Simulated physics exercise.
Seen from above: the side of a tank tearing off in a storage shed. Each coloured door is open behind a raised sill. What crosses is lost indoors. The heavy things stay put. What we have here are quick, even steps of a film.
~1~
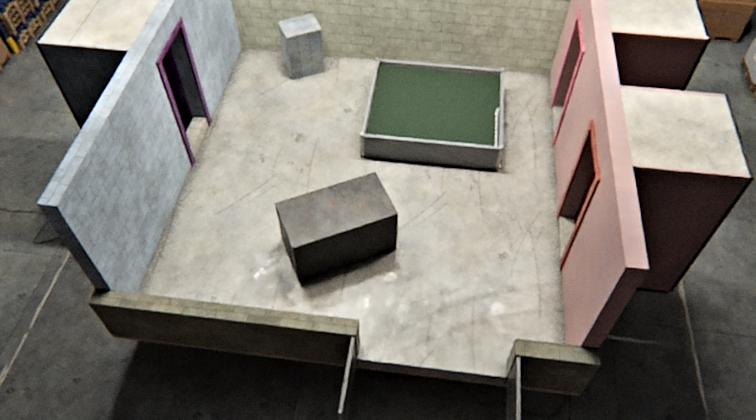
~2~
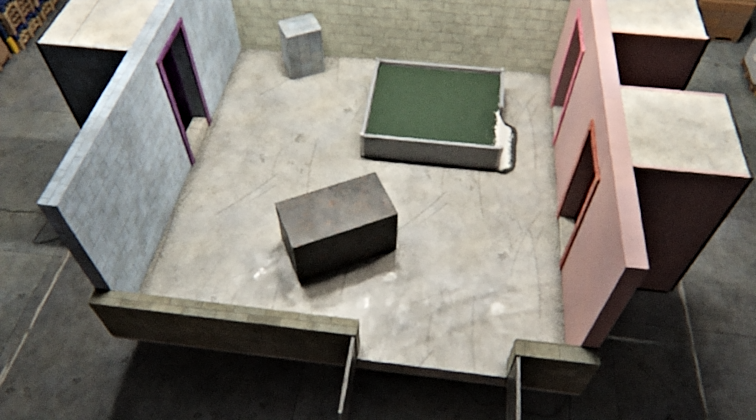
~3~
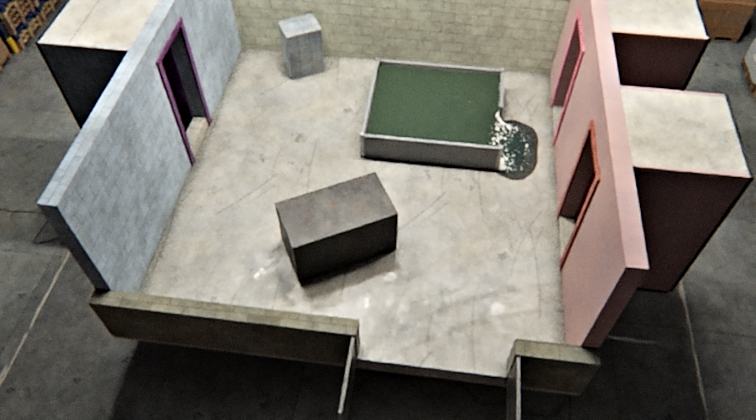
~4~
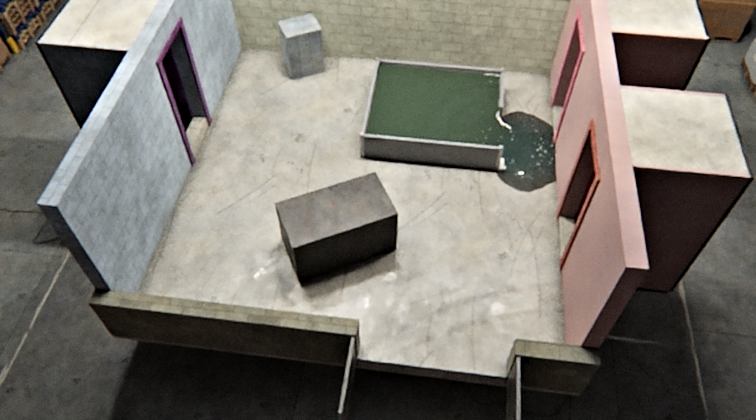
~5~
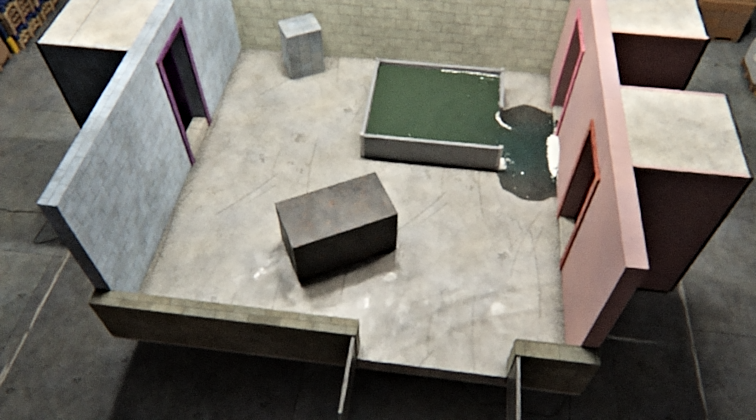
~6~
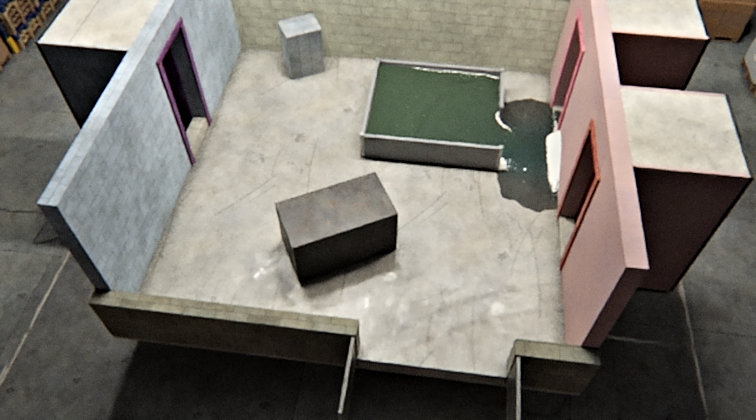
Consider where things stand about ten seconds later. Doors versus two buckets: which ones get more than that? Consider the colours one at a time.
My prediction: The pink door will top two buckets; the red door will not top two buckets; the purple door will not top two buckets.
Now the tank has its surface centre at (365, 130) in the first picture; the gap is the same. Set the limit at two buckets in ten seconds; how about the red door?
The red door exceeds the threshold.
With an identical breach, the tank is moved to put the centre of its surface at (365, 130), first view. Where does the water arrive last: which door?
The door meant here is the door marked purple.
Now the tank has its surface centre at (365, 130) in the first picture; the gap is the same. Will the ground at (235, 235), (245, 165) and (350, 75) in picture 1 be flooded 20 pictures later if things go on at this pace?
So, in the order given, I'd say unaffected, unaffected, unaffected.
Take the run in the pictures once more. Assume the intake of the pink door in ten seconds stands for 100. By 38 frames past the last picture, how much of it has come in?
About 90 per cent.
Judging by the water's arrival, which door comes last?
Answer: The door marked purple.
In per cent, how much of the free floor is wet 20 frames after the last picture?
Around 35 percent of it.
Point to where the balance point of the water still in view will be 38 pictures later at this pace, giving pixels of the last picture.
I'd mark it close to (448, 151).
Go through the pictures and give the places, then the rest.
The open tank at (435, 104) is whole and still, in the first picture.
The front is at (508, 127), out from the gap at (497, 141), in the second picture.
The front is at (530, 132), out from the gap at (497, 142), in the third picture.
The front is at (553, 131), out from the gap at (496, 143), in the fourth picture.
Water pours out at (497, 142) and has run to (552, 118), in the fifth picture.
The front is at (552, 107), out from the gap at (497, 142), in the sixth picture.
A moment on, water covers 10 % of the floor; the pink door over two buckets in, the red door wet at the sill, nothing in, the purple door not reached.
Next, water covers 20 % of the floor; the pink door far over two buckets in, the red door wet at the sill, nothing in, the purple door not reached.
Then, water covers 35 % of the floor; the pink door far over two buckets in, the red door under two buckets in, the purple door not reached.
Later, water covers 45 % of the floor; the pink door far over two buckets in, the red door under two buckets in, the purple door not reached.
In the end, water covers 75 % of the floor; the pink door far over two buckets in, the red door under two buckets in, the purple door wet at the sill, nothing in.
